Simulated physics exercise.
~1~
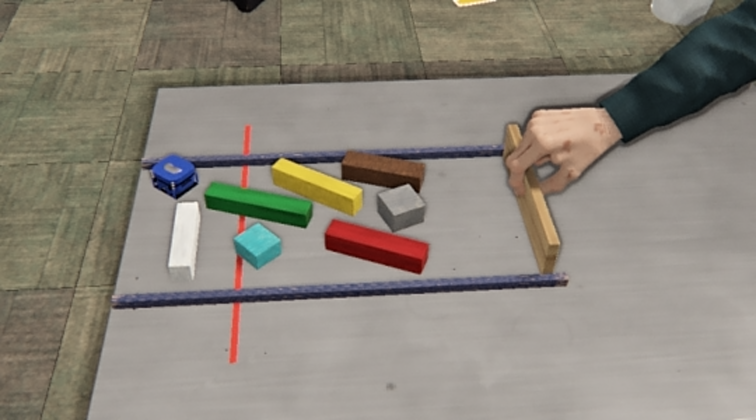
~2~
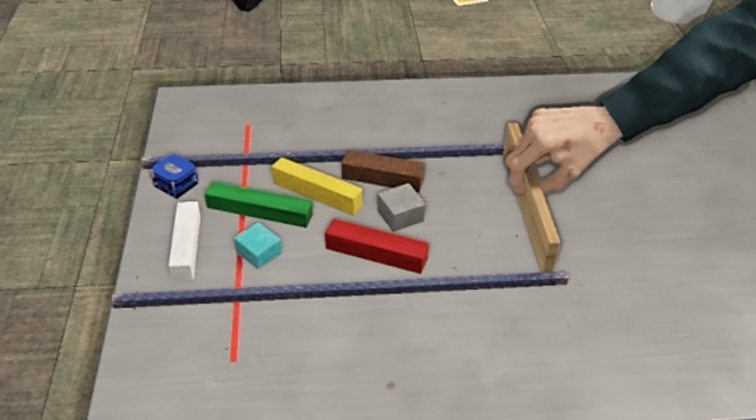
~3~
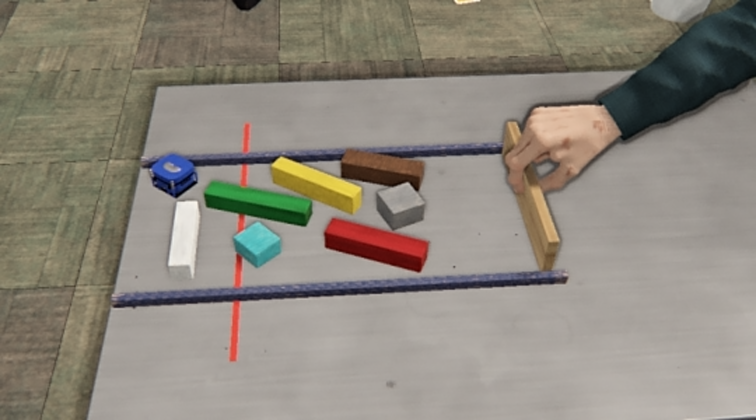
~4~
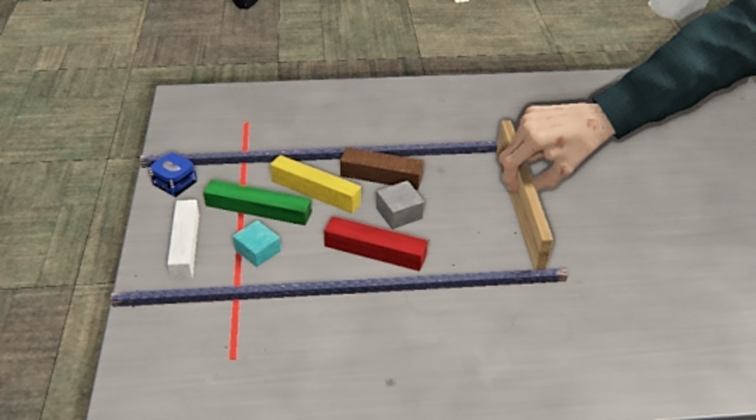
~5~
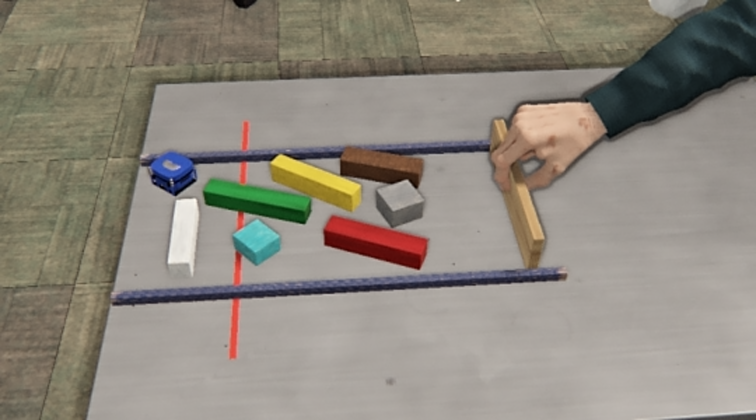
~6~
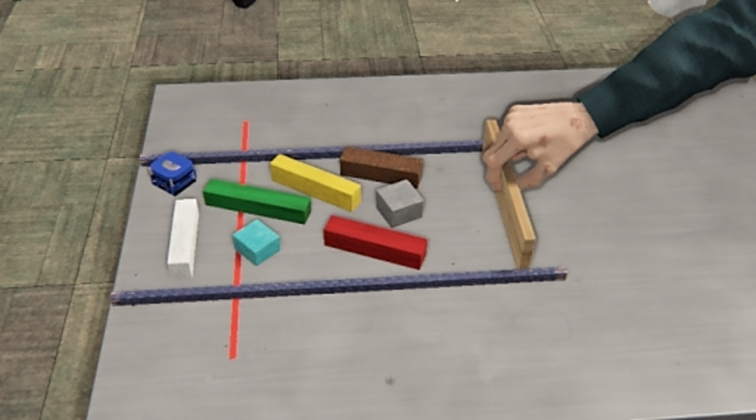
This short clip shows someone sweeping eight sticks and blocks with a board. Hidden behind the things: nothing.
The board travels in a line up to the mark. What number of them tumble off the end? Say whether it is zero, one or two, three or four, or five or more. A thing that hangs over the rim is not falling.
I would say one or two.
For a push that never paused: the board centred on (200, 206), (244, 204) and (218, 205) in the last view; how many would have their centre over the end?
Per position: 4 / 1 / 2.
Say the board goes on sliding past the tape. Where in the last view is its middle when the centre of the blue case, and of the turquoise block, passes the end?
The middle is at (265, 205) when it's the blue case, and at (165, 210) when it's the turquoise block.
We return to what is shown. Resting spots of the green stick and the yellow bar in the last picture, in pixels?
The first comes to rest at (158, 203), and the second at (165, 186).
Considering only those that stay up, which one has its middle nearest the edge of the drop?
It's the white bar.
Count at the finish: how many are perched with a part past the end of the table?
It comes to 3.
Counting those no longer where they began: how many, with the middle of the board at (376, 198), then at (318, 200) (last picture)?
The counts are 4 and 6.
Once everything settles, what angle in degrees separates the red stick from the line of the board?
Angle: Close to 55 degrees.
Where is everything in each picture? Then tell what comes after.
Blue case (175, 177); white bar (185, 241); green stick (259, 205); board (528, 196); tape (242, 225), in the first picture.
White bar (185, 240); red stick (376, 246), in the second picture.
Green stick (258, 204); yellow bar (316, 185), in the third picture.
Blue case (173, 175); board (522, 192), in the fourth picture.
White bar (184, 238); turquoise block (257, 243), in the fifth picture.
Blue case (173, 174); white bar (184, 238); green stick (257, 201); board (506, 191); tape (240, 221), in the sixth picture.
Early on, none off yet; blue case at rest near (173, 174); white bar at rest near (184, 238); green stick at rest near (257, 201).
A while later, none off yet; blue case at rest near (173, 174); white bar at rest near (184, 238); green stick travelled a little near (238, 205).
Finally, the number that fall off is one or two; lost, blue case.
